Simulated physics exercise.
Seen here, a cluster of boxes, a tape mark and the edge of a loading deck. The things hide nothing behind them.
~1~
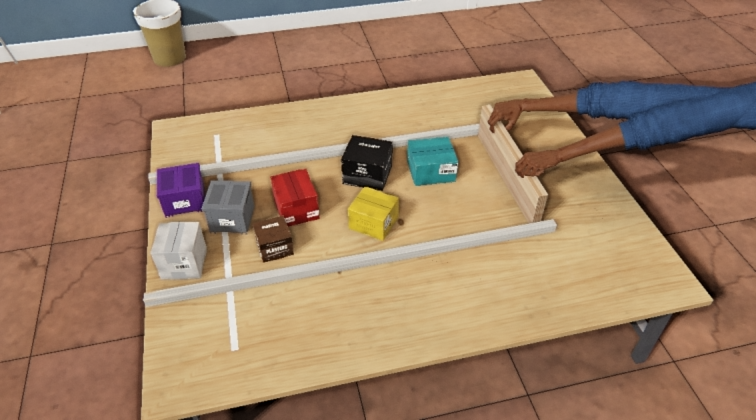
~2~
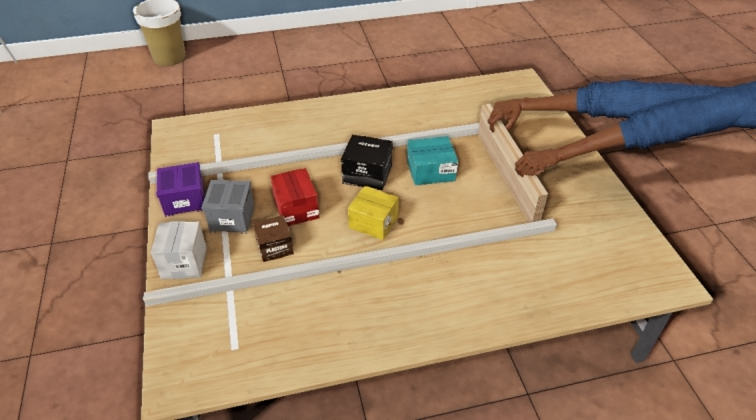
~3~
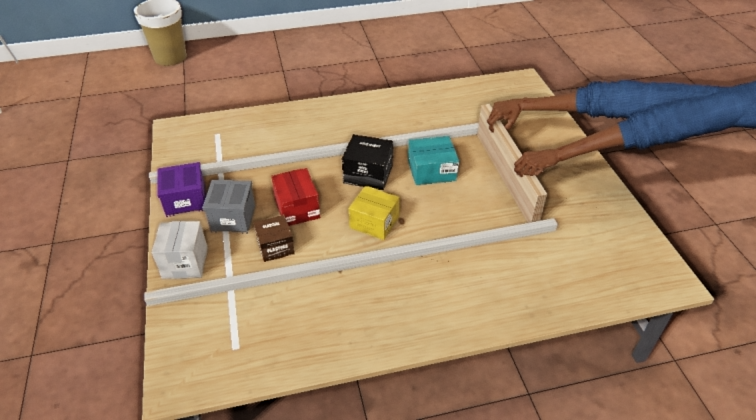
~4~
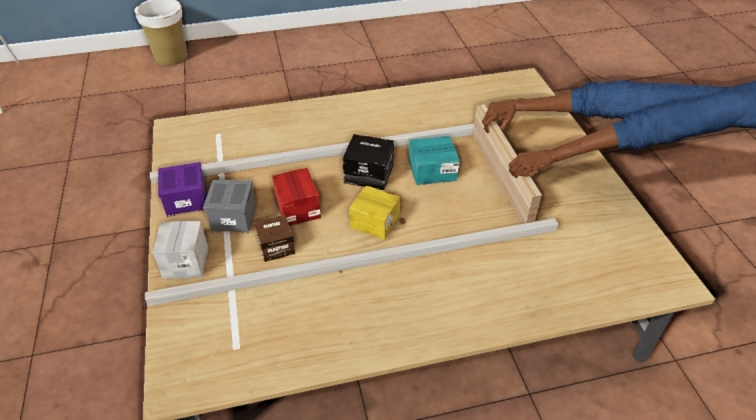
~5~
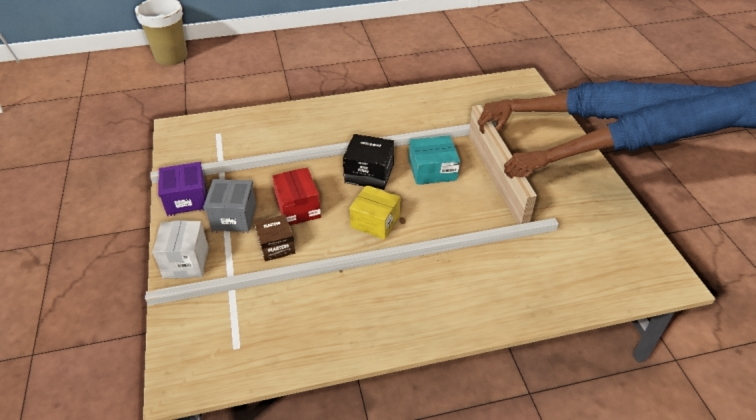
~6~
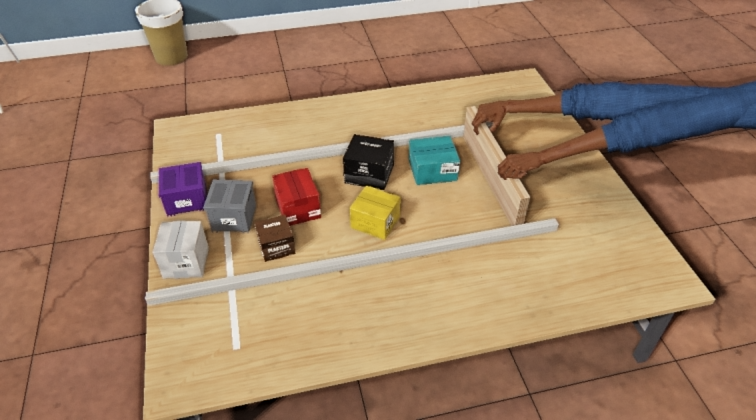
Eight small boxes sit between two pale rails on a light wooden table, seen from above at an angle in a room with reddish-brown floor tiles. Purple, grey and white boxes cluster at the left by a white tape line, with red, brown, yellow, black and turquoise ones further right. Two hands slide a wooden plank slightly left from the right end, while the boxes and view stay almost still.
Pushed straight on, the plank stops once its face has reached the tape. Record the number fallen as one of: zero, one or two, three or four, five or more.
The number sent down is middling, three or four.
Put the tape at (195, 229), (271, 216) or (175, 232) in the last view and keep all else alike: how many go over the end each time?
It would be 6, 0 and 6.
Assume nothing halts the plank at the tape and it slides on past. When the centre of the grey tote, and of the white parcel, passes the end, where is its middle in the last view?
About (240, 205), and about (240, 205) for the other.
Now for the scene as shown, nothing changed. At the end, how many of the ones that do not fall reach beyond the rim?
Counting them gives 2.
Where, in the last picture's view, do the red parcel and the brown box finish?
First: About (173, 230); second: About (168, 271).
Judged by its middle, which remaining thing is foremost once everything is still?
Foremost: The black box.
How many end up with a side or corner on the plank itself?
Contact count: 2.
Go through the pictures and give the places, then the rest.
The first picture shows white parcel (180, 251); purple tote (182, 190); grey tote (230, 207); plank (509, 162); tape (224, 224).
The second picture shows purple tote (182, 189); turquoise parcel (432, 160).
The third picture shows grey tote (231, 207); plank (509, 162).
The fourth picture shows white parcel (182, 250); black box (369, 162).
The fifth picture shows purple tote (184, 189); red parcel (297, 197).
The sixth picture shows white parcel (182, 250); purple tote (184, 189); grey tote (232, 207); plank (493, 164); tape (226, 223).
Soon after, none off yet; white parcel at rest near (182, 250); purple tote at rest near (184, 189); grey tote at rest near (232, 207).
After that, none off yet; white parcel at rest near (182, 250); purple tote at rest near (181, 189); grey tote displaced a little near (216, 210).
In the end, the number that fall off is three or four; gone, grey tote, purple tote and white parcel.
